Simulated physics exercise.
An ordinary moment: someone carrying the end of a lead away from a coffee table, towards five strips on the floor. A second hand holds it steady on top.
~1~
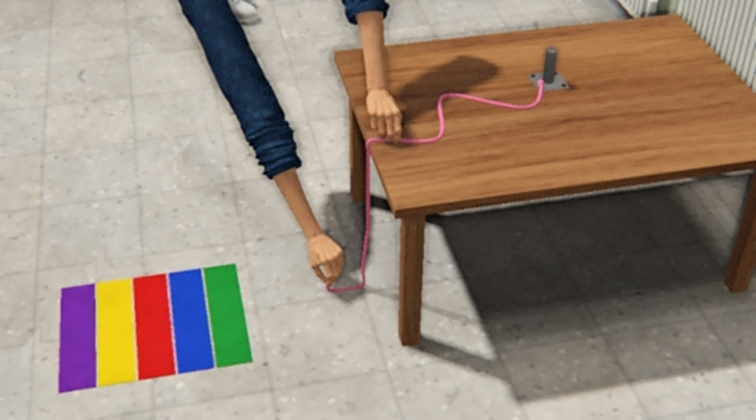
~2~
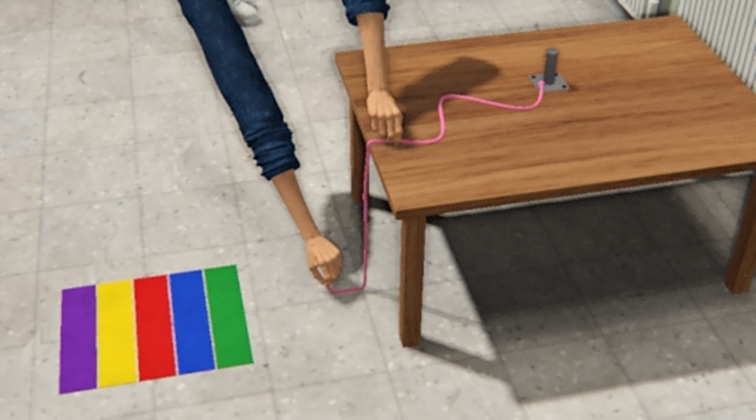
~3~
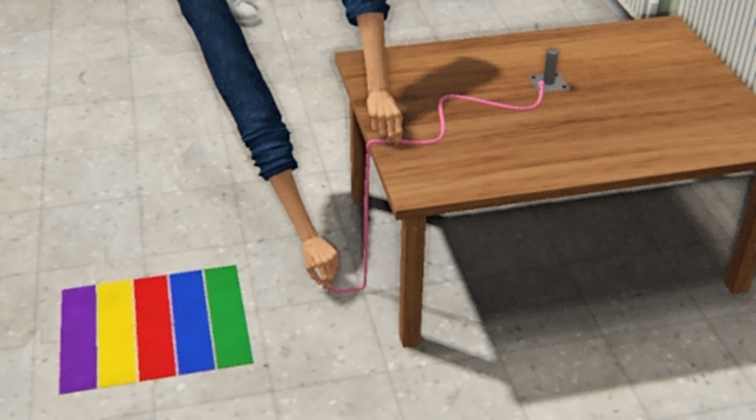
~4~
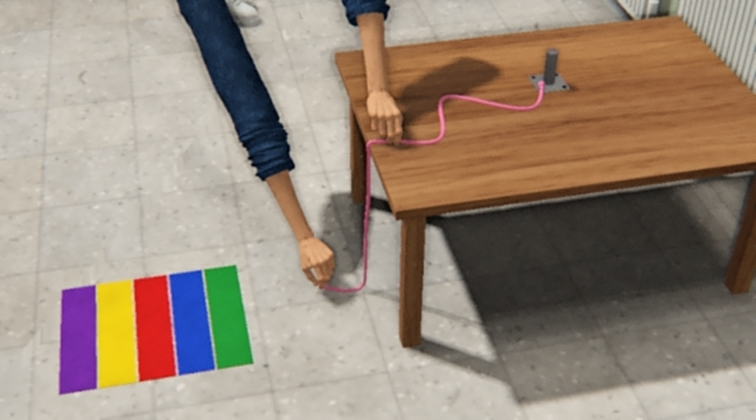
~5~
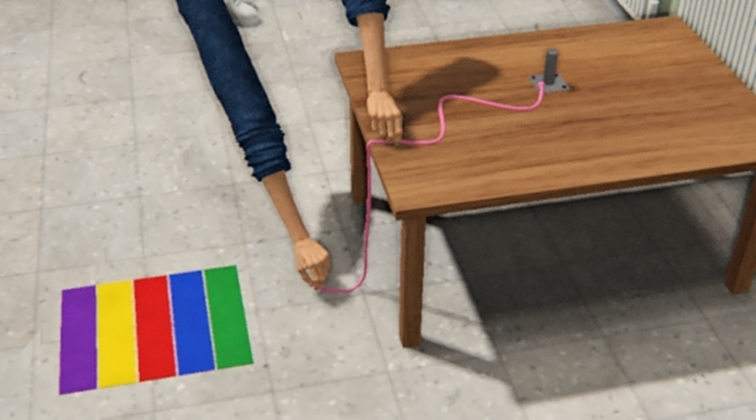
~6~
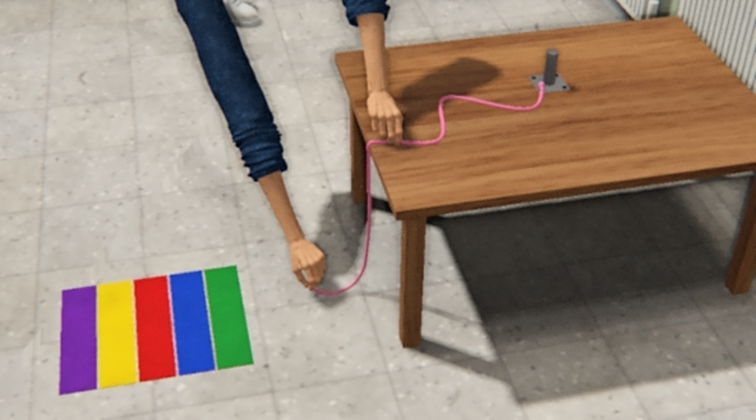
A hand drawing the end of a pink cord slightly left across the floor, the other hand resting on a wooden table.
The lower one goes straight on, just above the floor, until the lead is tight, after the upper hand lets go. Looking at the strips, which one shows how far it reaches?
The yellow strip shows it.
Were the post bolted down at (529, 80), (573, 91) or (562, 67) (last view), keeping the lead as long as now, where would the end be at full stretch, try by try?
Going through the tries, you get (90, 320), then (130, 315), then (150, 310).
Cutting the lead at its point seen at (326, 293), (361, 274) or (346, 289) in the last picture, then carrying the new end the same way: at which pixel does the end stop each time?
(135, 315), (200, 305), (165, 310).
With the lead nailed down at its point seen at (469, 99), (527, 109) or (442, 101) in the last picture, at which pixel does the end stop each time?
Those spots come out as (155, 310), (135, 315) and (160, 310).
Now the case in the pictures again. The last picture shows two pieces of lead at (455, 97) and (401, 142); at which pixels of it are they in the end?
First: (429, 113). Second: (316, 162).
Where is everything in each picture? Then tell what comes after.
In the first picture, end (328, 282); green (232, 346); blue (194, 352); red (156, 358); yellow (117, 364); purple (77, 370).
In the second picture, end (326, 284); lead through (539, 102) (465, 98) (443, 129) (377, 142) (366, 205) (365, 269).
In the third picture, end (322, 284).
In the fourth picture, end (319, 285); lead through (539, 102) (465, 98) (443, 130) (377, 142) (368, 205) (365, 269).
In the fifth picture, end (314, 286).
In the sixth picture, end (310, 287); lead through (539, 102) (465, 99) (444, 130) (377, 142) (369, 206) (363, 270).
Soon after, end near (184, 306); over blue.
After that, end near (139, 312); over red.
At the stop, end near (110, 317); over yellow. It gets as far as the yellow strip.
